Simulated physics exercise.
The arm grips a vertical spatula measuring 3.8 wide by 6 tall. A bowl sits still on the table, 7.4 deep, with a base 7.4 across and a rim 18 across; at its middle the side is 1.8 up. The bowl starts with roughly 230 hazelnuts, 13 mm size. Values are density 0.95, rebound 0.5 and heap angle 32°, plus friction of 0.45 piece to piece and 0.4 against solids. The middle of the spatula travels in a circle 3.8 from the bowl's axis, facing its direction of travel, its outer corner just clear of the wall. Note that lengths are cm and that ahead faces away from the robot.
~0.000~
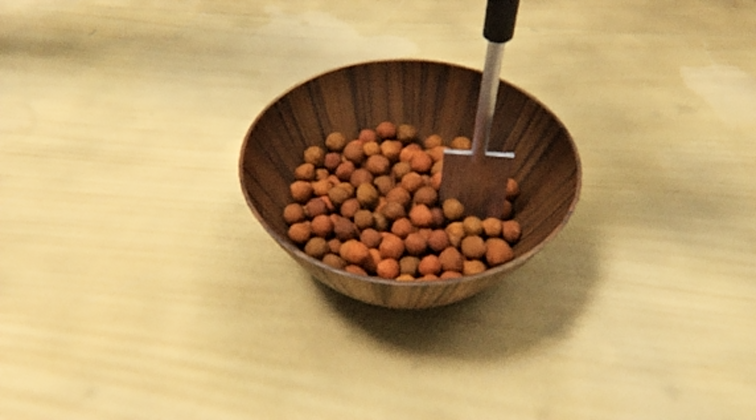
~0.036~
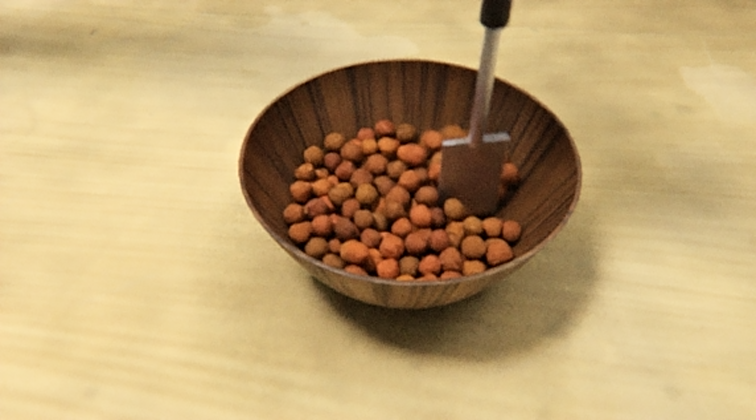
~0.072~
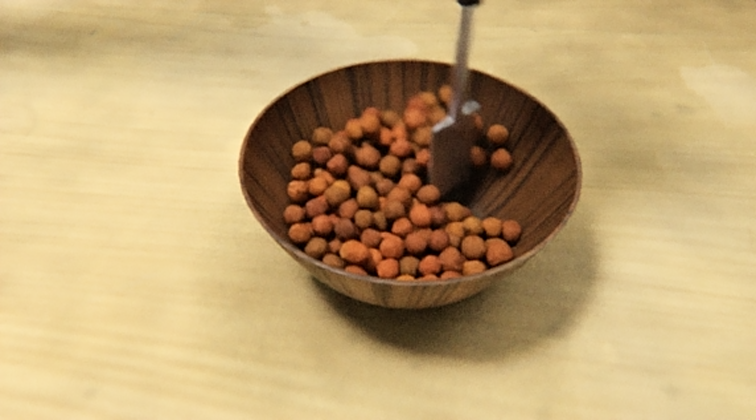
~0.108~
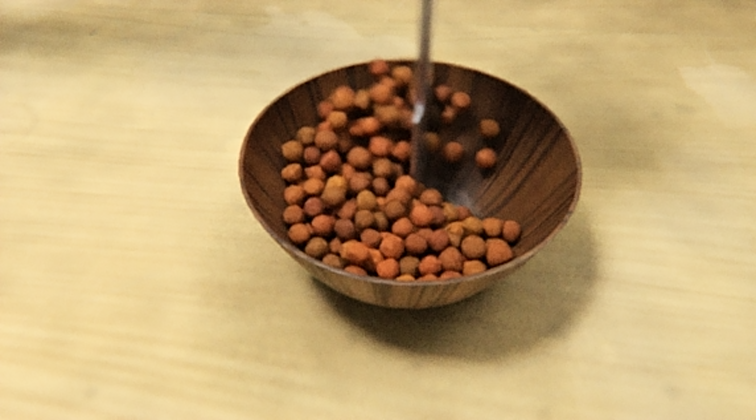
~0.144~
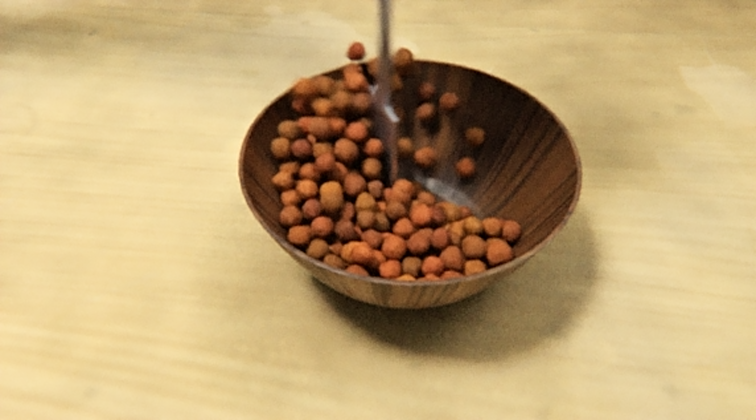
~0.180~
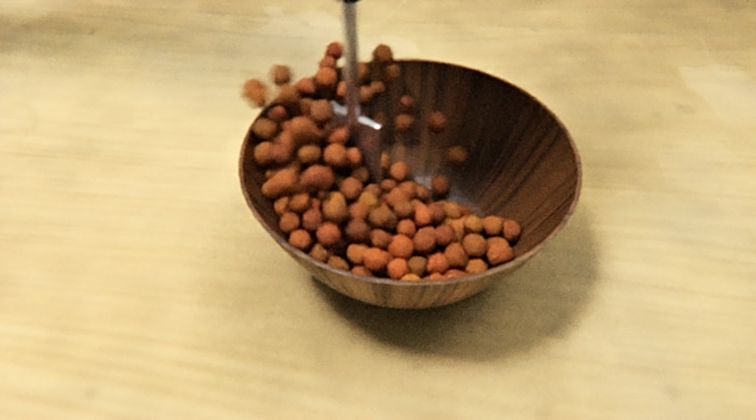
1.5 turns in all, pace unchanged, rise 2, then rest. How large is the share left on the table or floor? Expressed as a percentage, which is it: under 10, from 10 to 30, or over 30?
The percentage is from 10 to 30.
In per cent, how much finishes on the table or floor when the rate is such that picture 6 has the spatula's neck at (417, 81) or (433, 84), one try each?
Some 0 and 0 %.
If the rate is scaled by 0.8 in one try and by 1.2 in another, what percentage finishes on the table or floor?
Roughly 10 and 25 per cent.
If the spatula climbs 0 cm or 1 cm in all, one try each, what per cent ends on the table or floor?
About 20 per cent on the first try and 20 per cent on the second.
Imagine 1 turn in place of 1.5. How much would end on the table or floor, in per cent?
It would be near 15 per cent.
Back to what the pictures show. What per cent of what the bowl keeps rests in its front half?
Roughly 50 per cent.
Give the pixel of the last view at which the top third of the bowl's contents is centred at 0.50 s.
The centre is close to (407, 131).
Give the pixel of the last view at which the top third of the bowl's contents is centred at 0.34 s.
About (470, 234).
After 0.34 s, 298° round, highest piece 10 above the table; 209 in the bowl, 7 on the table or floor, 17 in flight or on the tool.
After 0.50 s, 87° round, highest piece 10 above the table; 201 in the bowl, 29 on the table or floor, 3 in flight or on the tool.
After 0.78 s, 180° round, highest piece 6 above the table; 195 in the bowl, 38 on the table or floor.
After 1.48 s, 180° round, highest piece 6 above the table; 195 in the bowl, 38 on the table or floor.
At rest, 195 in the bowl, 38 on the table or floor. That is 16 % on the table or floor.
